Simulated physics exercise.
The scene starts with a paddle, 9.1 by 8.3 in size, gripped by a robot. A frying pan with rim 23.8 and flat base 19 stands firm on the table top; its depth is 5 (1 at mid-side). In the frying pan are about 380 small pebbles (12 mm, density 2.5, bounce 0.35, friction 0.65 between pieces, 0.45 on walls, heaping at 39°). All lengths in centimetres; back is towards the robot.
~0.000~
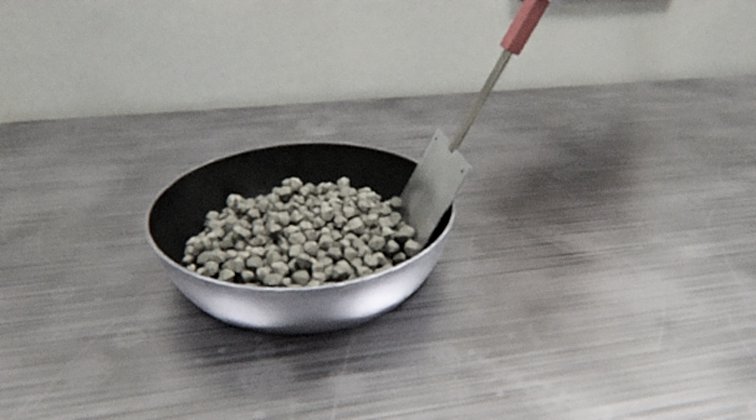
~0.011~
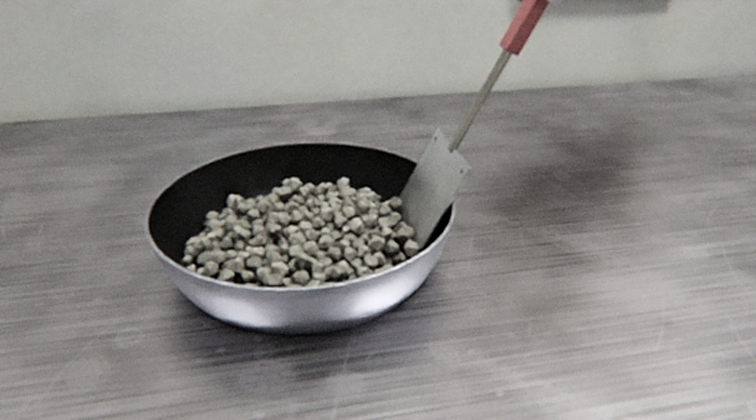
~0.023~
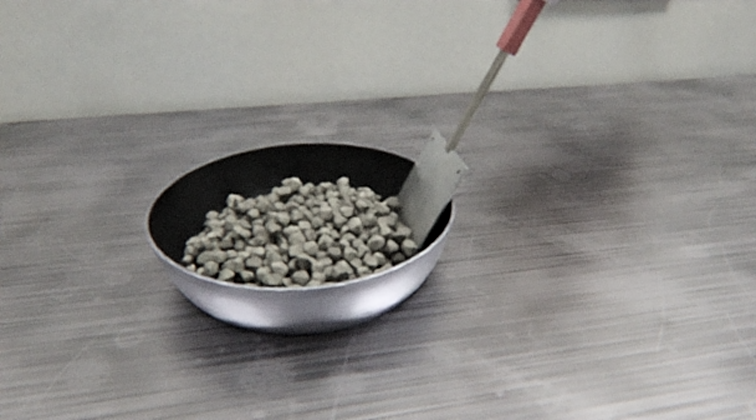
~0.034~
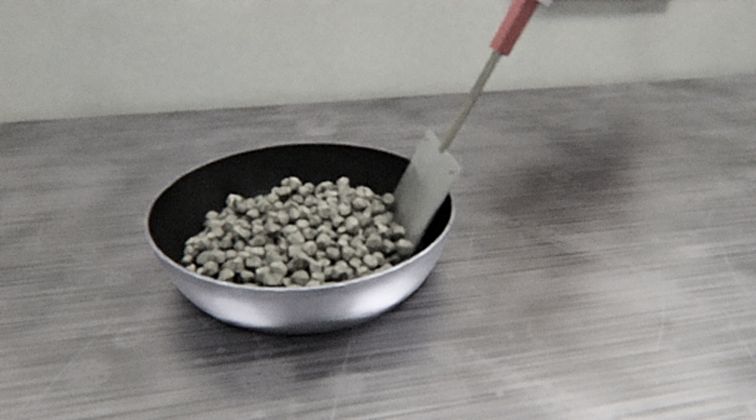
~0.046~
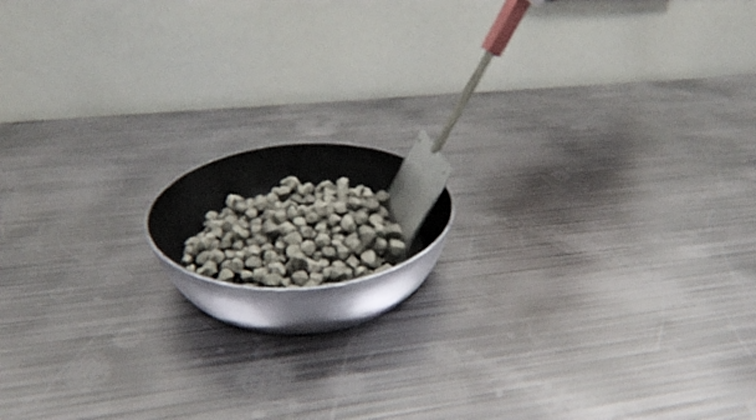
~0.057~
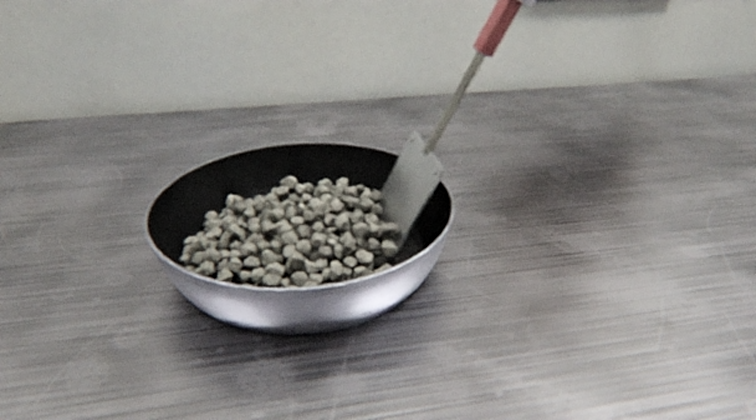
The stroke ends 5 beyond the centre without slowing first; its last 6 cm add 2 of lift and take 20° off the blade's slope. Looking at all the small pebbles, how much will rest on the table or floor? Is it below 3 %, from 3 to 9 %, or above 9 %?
Below 3 %.
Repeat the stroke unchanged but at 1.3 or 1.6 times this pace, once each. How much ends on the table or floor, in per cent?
Some 0 and 5 per cent.
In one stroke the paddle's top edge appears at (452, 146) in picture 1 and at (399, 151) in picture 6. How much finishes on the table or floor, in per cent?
Around 10 per cent finishes there.
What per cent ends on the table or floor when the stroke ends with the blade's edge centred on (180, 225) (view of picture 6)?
Estimate: Approx. 25 %.
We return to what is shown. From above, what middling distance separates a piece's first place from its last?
4 cm.
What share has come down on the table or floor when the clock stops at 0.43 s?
Roughly 0 percent.
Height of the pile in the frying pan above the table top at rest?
It reaches about 6.0 cm.
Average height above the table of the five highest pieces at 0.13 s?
I'd put it close to 4 cm.
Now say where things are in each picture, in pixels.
The first picture shows the paddle top edge at (454, 147), sloping 63°; upper third of the load around (309, 227), from x 190 to 415, top at y 185; 385 in the frying pan.
The second picture shows the paddle top edge at (453, 147), sloping 63°; upper third of the load around (310, 227), from x 190 to 415, top at y 185.
The third picture shows the paddle top edge at (450, 147), sloping 63°; upper third of the load around (309, 227), from x 190 to 415, top at y 185.
The fourth picture shows the paddle top edge at (444, 148), sloping 63°; upper third of the load around (309, 226), from x 190 to 415, top at y 185.
The fifth picture shows the paddle top edge at (436, 148), sloping 63°; upper third of the load around (310, 225), from x 190 to 415, top at y 185.
The sixth picture shows the paddle top edge at (428, 149), sloping 63°; upper third of the load around (309, 224), from x 185 to 415, top at y 185; 385 in the frying pan.
After 0.13 s, sloping 63°, highest piece 5 above the table; 385 in the frying pan.
After 0.20 s, sloping 54°, highest piece 5 above the table; 385 in the frying pan.
After 0.43 s, sloping 43°, highest piece 6 above the table; 384 in the frying pan, 1 on the blade or in flight.
After 1.48 s, sloping 43°, highest piece 6 above the table; 384 in the frying pan, 1 on the table or floor.
In the end, 384 in the frying pan, 1 on the table or floor. That is 0 % on the table or floor.
